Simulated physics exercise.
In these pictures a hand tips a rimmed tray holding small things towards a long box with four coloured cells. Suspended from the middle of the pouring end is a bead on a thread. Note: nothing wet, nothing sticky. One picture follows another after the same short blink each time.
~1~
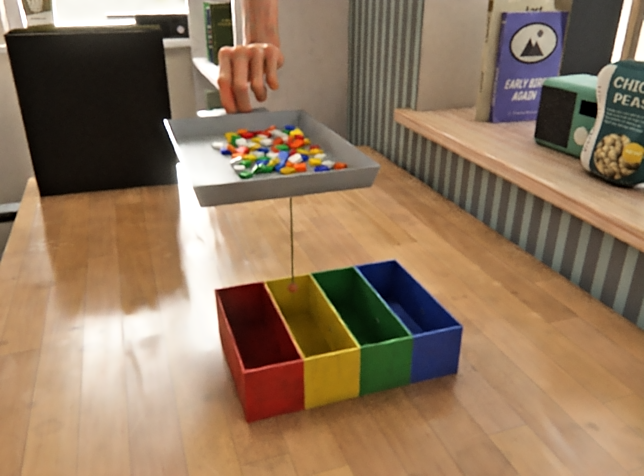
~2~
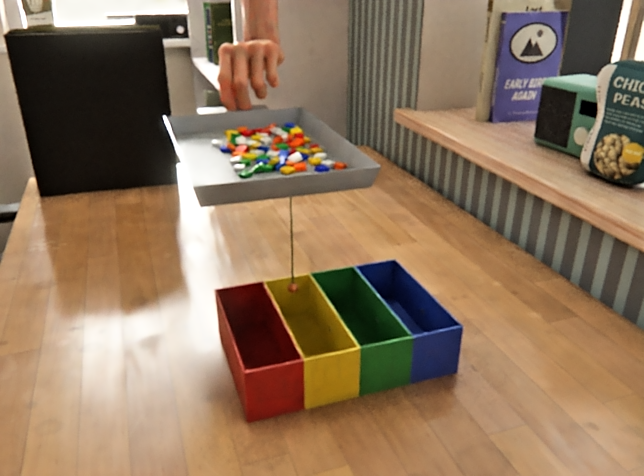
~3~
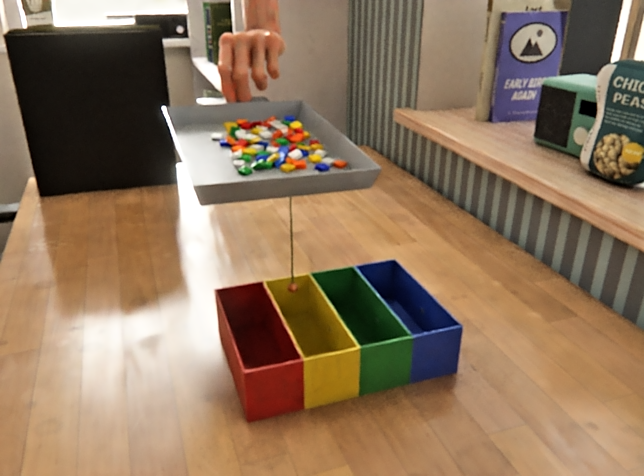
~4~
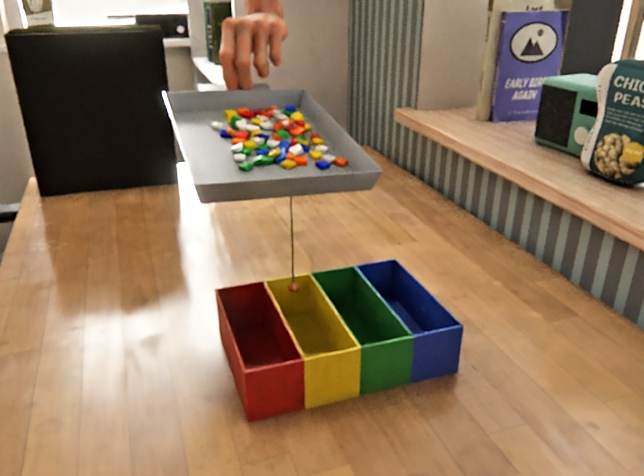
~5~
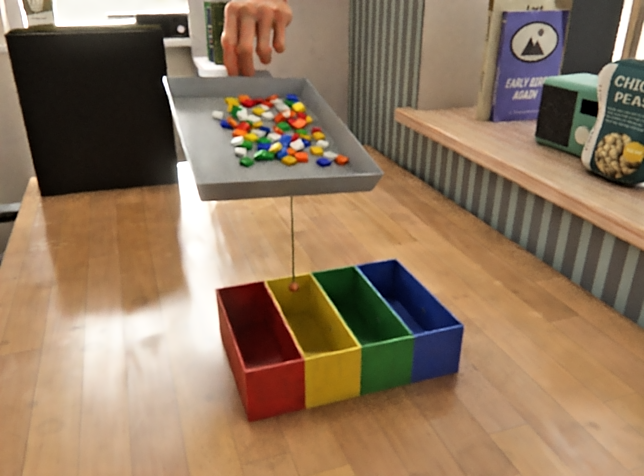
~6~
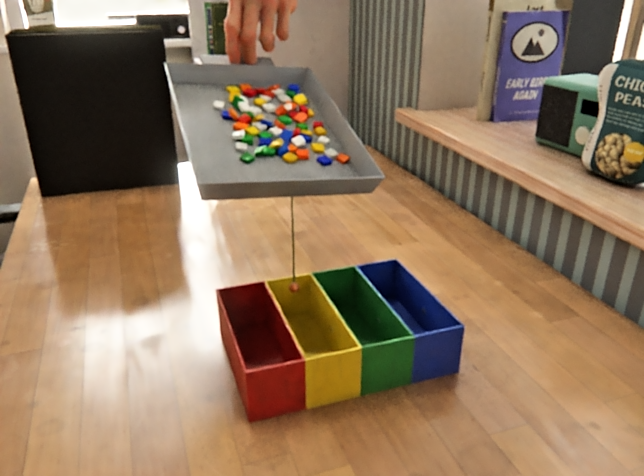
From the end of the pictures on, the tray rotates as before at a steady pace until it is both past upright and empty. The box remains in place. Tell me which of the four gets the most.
The green cell gets the most.
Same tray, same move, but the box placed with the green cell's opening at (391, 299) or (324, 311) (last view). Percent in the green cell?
50 %, 30 %.
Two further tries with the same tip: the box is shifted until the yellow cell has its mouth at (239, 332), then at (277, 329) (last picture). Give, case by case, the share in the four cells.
The first yields 40 per cent and the second 90 per cent.
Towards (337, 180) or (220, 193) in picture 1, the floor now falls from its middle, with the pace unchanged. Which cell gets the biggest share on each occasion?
Well, with the first heading it's that green cell, and with the second it's the red one.
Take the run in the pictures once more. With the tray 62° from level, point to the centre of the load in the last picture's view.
Close to (339, 174).
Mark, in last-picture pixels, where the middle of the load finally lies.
Centre at rest, last view: Approx. (371, 347).
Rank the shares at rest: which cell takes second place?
Second place goes to blue.
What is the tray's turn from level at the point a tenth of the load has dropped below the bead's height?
Around 80° at that moment.
Soon after the last picture, tray tipped steeply; nearly all on the tray; a small part falling or outside the box.
A little later, tray tipped past a quarter turn; about two thirds on the tray; a small part in the blue cell; a small part in the green cell; a stray few in the yellow cell; a small part falling or outside the box.
Later still, tray tipped past a quarter turn; about half in the green cell; about a third in the blue cell; a small part in the yellow cell.
At rest, tray tipped past a quarter turn; about half in the green cell; about a third in the blue cell; a small part in the yellow cell; none in the red cell.
